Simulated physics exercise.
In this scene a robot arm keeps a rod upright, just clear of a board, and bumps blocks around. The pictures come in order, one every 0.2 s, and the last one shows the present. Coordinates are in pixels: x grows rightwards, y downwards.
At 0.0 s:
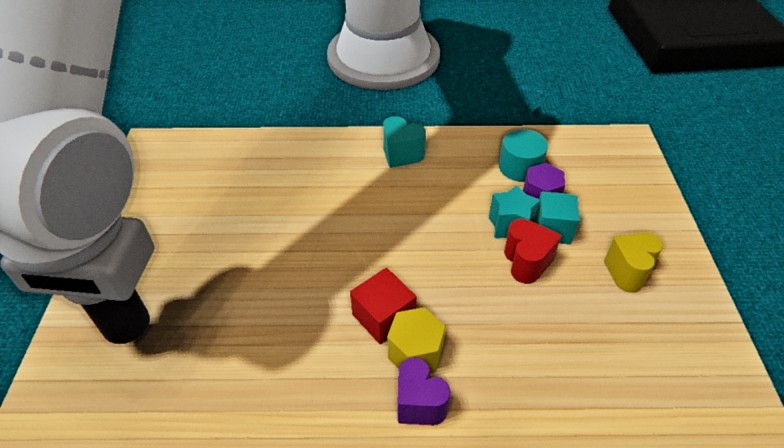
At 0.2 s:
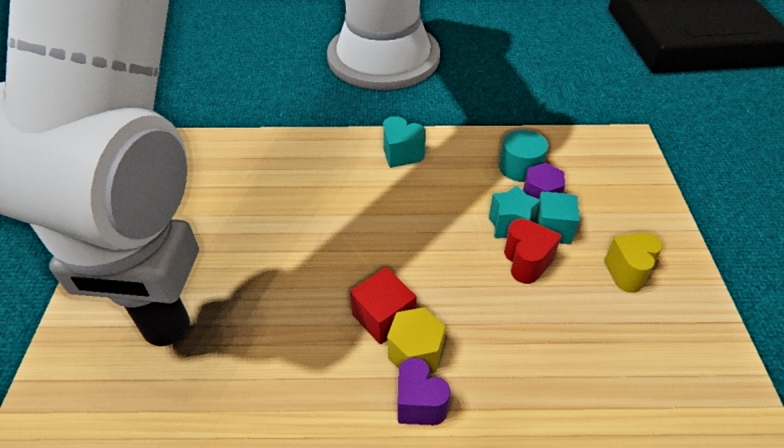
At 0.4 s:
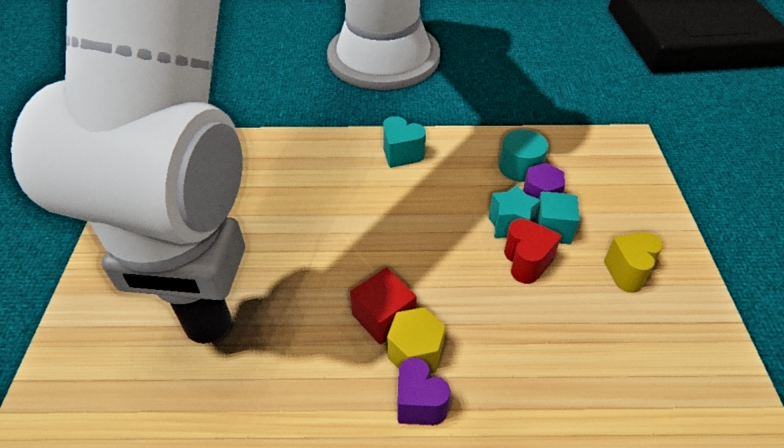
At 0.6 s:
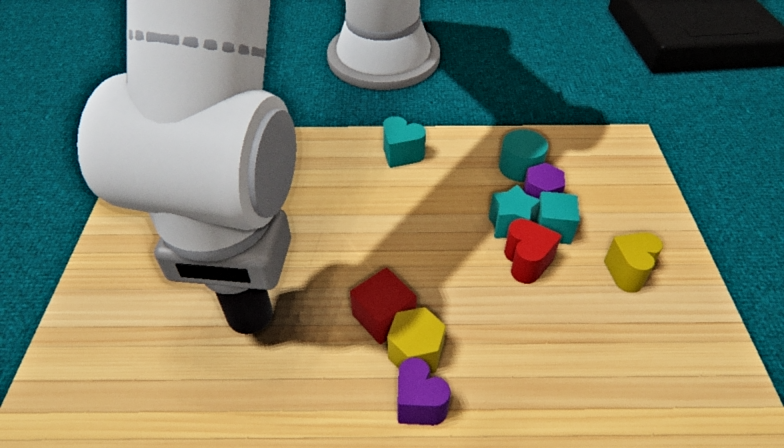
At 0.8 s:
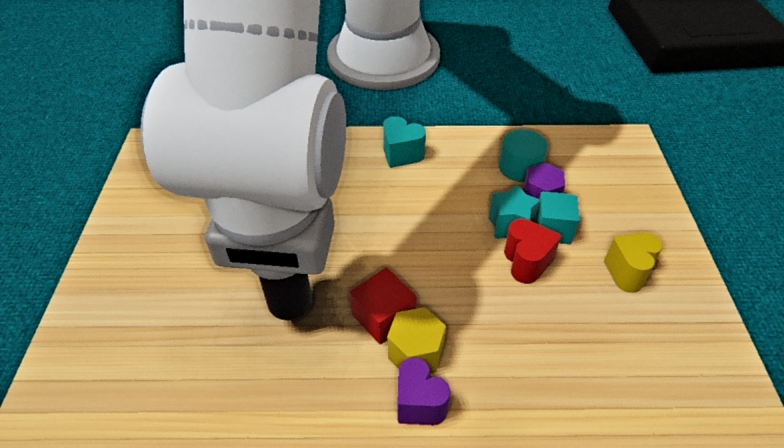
White robot arm sliding its black rod rightward above a wooden board toward a red block, while the colourful blocks stay still.
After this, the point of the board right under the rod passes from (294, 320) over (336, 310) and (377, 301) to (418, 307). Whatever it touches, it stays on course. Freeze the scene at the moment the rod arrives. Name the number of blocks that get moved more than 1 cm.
Two blocks shift.
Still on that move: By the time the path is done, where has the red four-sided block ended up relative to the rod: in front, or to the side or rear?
It keeps leading.
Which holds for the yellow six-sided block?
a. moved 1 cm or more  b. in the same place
(a)
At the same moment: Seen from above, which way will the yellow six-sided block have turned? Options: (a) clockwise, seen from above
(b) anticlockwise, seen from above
Answer: A.
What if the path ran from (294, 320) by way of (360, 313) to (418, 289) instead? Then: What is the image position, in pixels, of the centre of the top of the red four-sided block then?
It is at (460, 284).
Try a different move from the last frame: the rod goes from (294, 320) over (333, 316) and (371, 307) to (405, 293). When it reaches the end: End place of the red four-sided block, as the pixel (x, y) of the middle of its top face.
At roughly (449, 284).
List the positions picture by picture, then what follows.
Lower end of the rod at (128, 326), tops of blocks, red four-sided block at (383, 294), yellow six-sided block at (417, 331), purple heart block at (420, 384), in the first picture.
Rod at (167, 328), blocks as before, in the second picture.
Rod at (209, 325), blocks as before, in the third picture.
Rod at (251, 316), blocks as before, in the fourth picture.
Rod at (290, 303), red four-sided block at (383, 294), yellow six-sided block at (417, 331), purple heart block at (420, 384), in the fifth picture.
On the path given first. One third of the way, rod at (334, 293); red four-sided block at (389, 293).
Two thirds of the way, rod at (377, 284); red four-sided block at (430, 291), turned 15° clockwise; yellow six-sided block at (436, 338), turned 45° clockwise.
At the end, rod at (419, 290); red four-sided block at (465, 295), turned 45° clockwise; yellow six-sided block at (441, 339), turned 60° clockwise; purple heart block not moved.
